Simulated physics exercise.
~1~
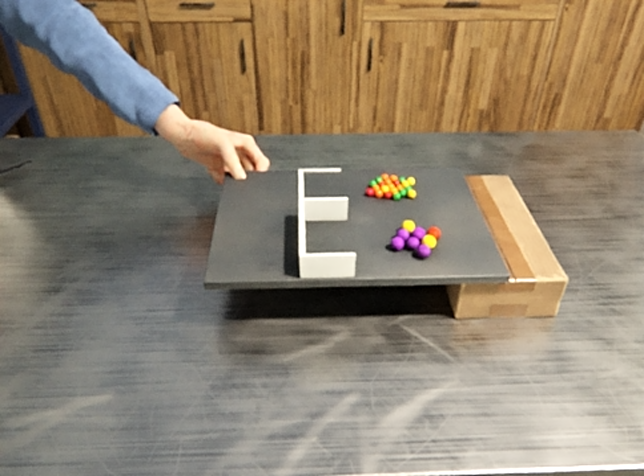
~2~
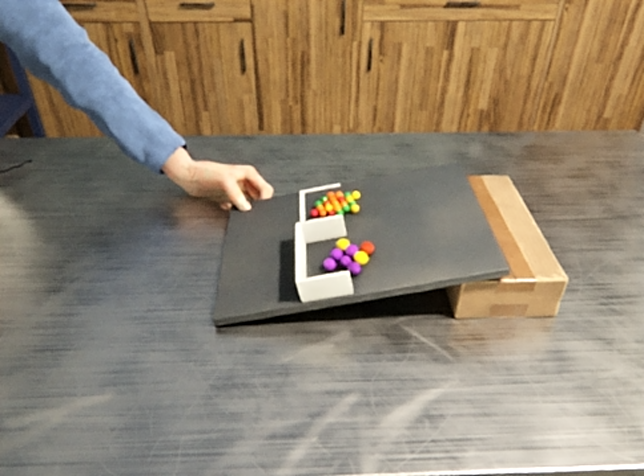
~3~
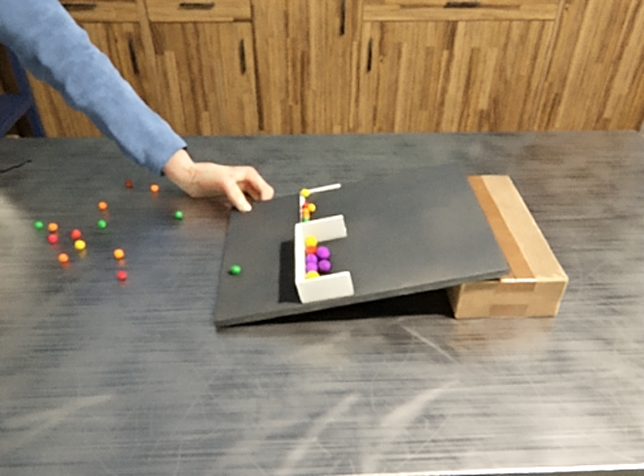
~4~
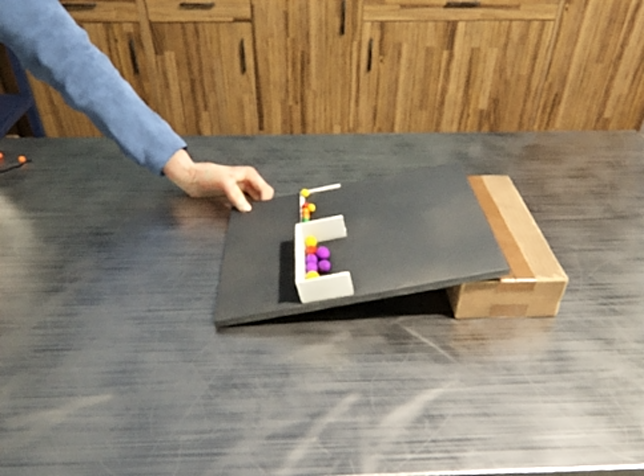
To begin with, a dark board lies nearly level, its right end on a wooden block and a hand at its left end, with two heaps of small colourful balls to the right of white fences. The hand lowers the left end, and the board tilts into a ramp. Both heaps roll left toward the fences. The nearer, mostly purple batch gathers against its fence and stays there. Many balls of the farther batch get past theirs and scatter leftward across the table. Finally, most of those have rolled out of view, while a few remain at the farther fence.
